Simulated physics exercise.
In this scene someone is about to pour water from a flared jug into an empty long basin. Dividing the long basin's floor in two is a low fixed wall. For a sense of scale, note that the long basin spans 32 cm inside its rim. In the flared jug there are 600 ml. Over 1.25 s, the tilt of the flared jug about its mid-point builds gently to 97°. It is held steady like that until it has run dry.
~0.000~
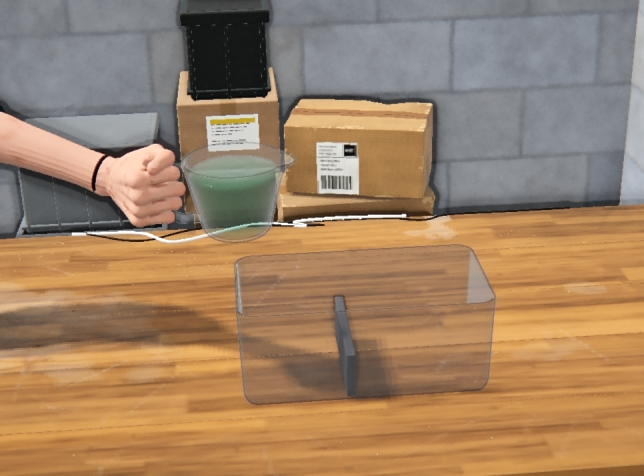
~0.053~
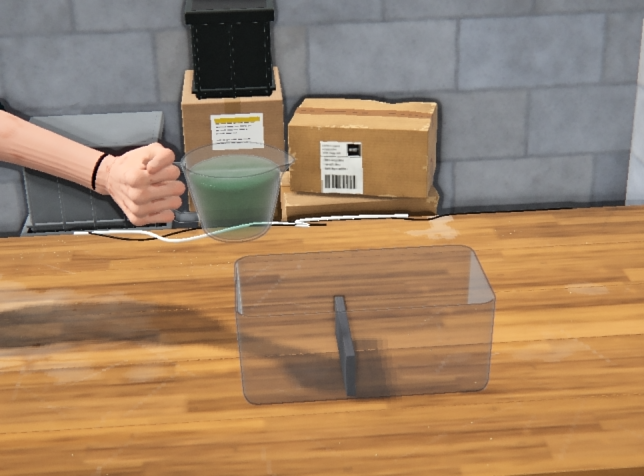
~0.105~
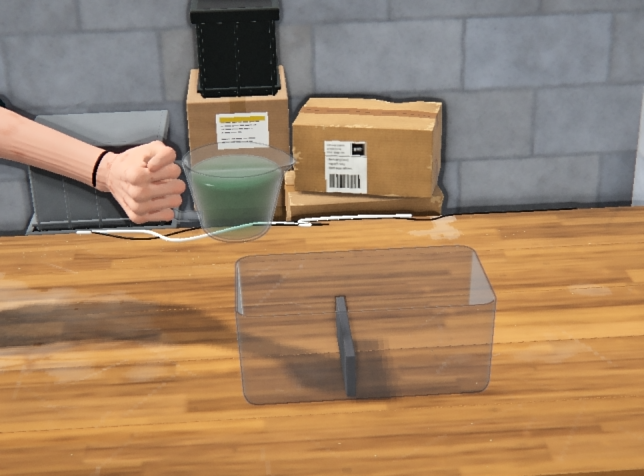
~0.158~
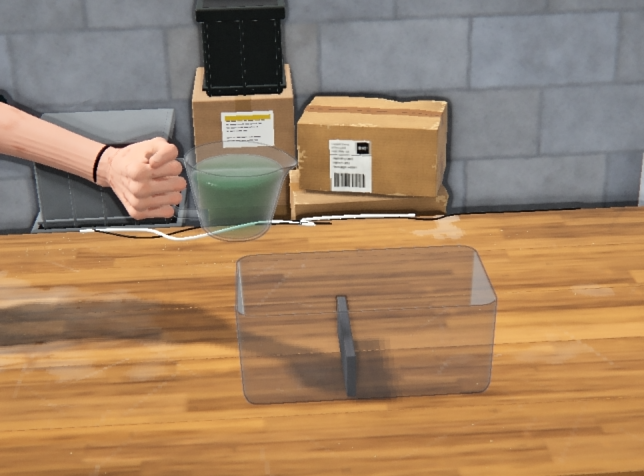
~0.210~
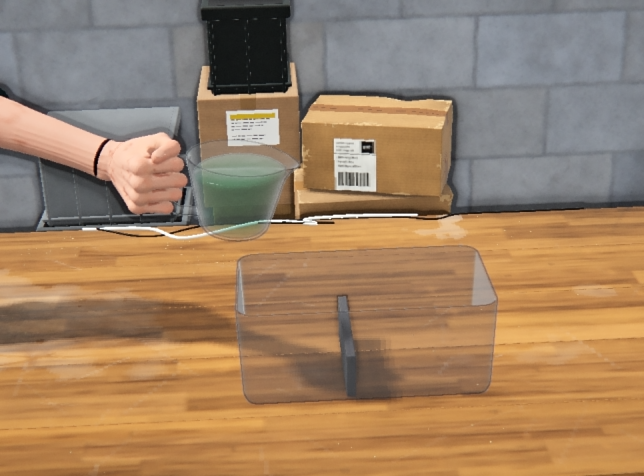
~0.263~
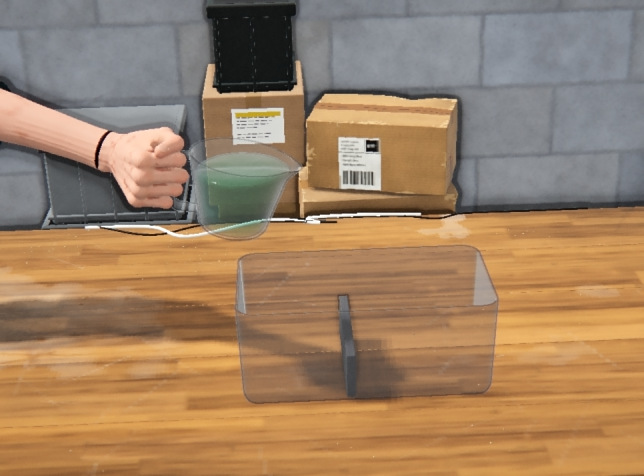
A fist at the left stayed beside a flared jug of green liquid, which tilted slightly to the right above a wooden table, where a clear long basin with a dark divider sat still.
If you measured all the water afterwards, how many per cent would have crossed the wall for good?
Around 54 per cent would have crossed.
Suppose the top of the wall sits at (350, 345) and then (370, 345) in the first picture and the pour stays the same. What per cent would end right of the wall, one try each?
I'd say 50 percent on the first go, 20 percent on the next.
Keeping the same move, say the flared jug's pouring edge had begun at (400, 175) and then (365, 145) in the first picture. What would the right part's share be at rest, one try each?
About 100 %, then about 100 %.
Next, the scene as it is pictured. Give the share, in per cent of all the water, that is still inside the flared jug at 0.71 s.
Fraction remaining: Approx. 68 per cent.
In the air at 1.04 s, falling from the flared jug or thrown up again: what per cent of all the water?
I'd put it at about 12 per cent of the liquid.
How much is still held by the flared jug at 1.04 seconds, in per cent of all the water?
Roughly 14 per cent.
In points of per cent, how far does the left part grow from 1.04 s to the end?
Roughly 22 percent.
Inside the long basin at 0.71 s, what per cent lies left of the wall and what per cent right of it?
Around 2 percent on the left and 10 on the right.
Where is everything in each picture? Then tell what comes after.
The first picture shows tilt 0°; pouring edge (295, 158); surface from (188, 171) to (281, 167); the long basin's rim runs from (236, 287) to (483, 273); the wall's top is at (345, 326).
The second picture shows tilt 0°; pouring edge (295, 158); surface from (187, 171) to (281, 166).
The third picture shows tilt 2°; pouring edge (296, 159); surface from (188, 170) to (282, 167).
The fourth picture shows tilt 4°; pouring edge (298, 161); surface from (191, 169) to (284, 167).
The fifth picture shows tilt 7°; pouring edge (300, 163); surface from (192, 169) to (287, 167).
The sixth picture shows tilt 10°; pouring edge (303, 166); surface from (195, 168) to (292, 166).
Then, 0.71 s in, the tilt is 59° and 67 per cent is still to pour, 2 is left of the wall and 10 right of it.
Then, 1.04 s in, the tilt is 90° and 14 per cent is still to pour, 23 is left of the wall and 51 right of it.
Then, 1.38 s in, the tilt is 97° and 0 per cent is still to pour, 46 is left of the wall and 53 right of it.
Then, 1.75 s in, the tilt is 97° and 0 per cent is still to pour, 46 is left of the wall and 54 right of it.
Finally, 46 per cent lies left of the wall, 54 right of it and 0 outside.
